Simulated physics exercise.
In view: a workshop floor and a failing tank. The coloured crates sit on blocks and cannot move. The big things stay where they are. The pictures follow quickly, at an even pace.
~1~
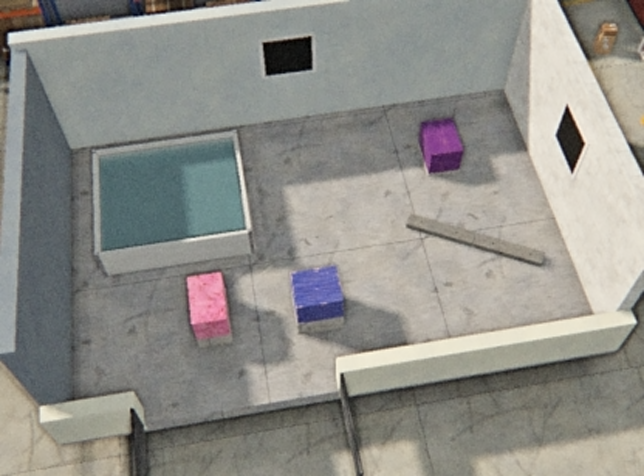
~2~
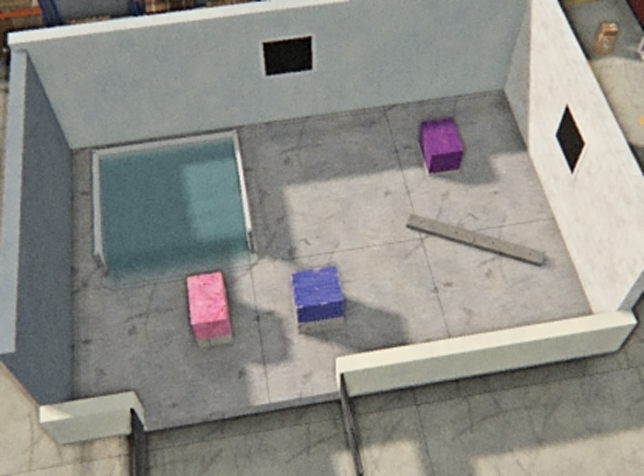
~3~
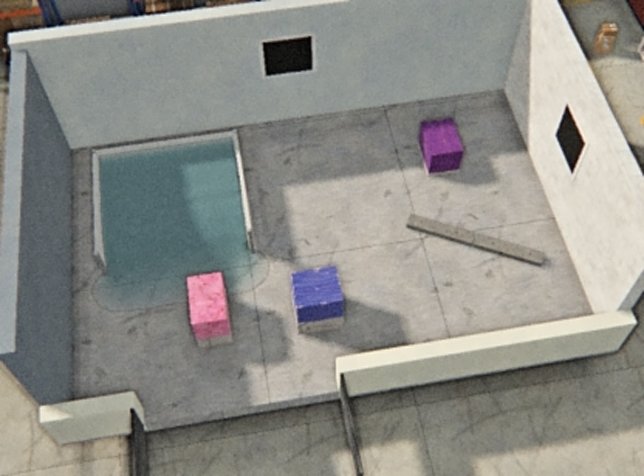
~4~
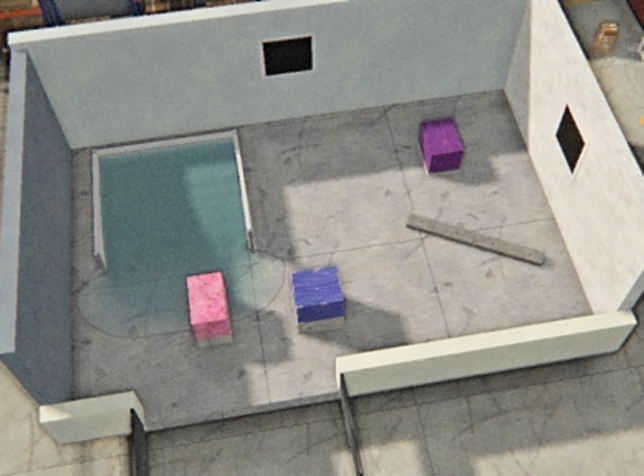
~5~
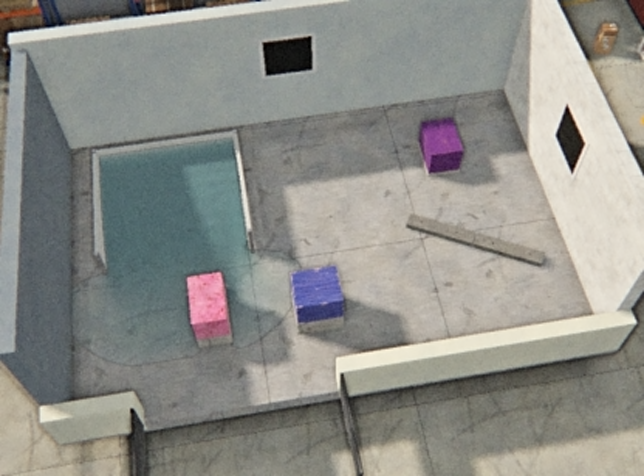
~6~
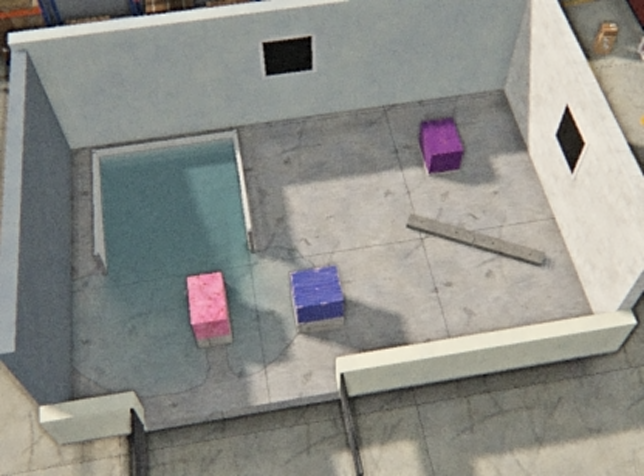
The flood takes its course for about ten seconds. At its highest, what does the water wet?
In the end: The purple crate stays dry; the blue crate stays dry; the pink crate gets wet.
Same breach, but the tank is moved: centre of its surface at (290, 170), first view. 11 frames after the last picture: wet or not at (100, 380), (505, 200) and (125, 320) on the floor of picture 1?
In turn: Dry, free of water, wet.
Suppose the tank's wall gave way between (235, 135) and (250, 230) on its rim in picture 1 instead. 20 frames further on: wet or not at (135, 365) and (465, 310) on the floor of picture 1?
In turn: Dry, flooded.
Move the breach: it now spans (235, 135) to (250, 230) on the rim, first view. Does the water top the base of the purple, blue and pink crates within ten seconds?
My reading: Purple is wetted, blue is spared, pink is spared.
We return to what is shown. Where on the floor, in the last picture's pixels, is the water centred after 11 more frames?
At about (175, 283).
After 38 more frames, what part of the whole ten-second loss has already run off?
Some 80 per cent.
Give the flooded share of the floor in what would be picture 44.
Near 55 in a hundred.
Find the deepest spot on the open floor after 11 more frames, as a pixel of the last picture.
Around (72, 421).
A moment on, water covers 25 % of the floor; the purple crate not reached, the blue crate water round its plinth, the pink crate water round its plinth.
Next, water covers 30 % of the floor; the purple crate not reached, the blue crate water round its plinth, the pink crate water round its plinth.
Then, water covers 45 % of the floor; the purple crate water round its plinth, the blue crate water round its plinth, the pink crate water round its plinth.
Later, water covers 55 % of the floor; the purple crate water round its plinth, the blue crate water round its plinth, the pink crate water round its plinth.
In the end, water covers 75 % of the floor; the purple crate stayed above the water, the blue crate stayed above the water, the pink crate was topped.
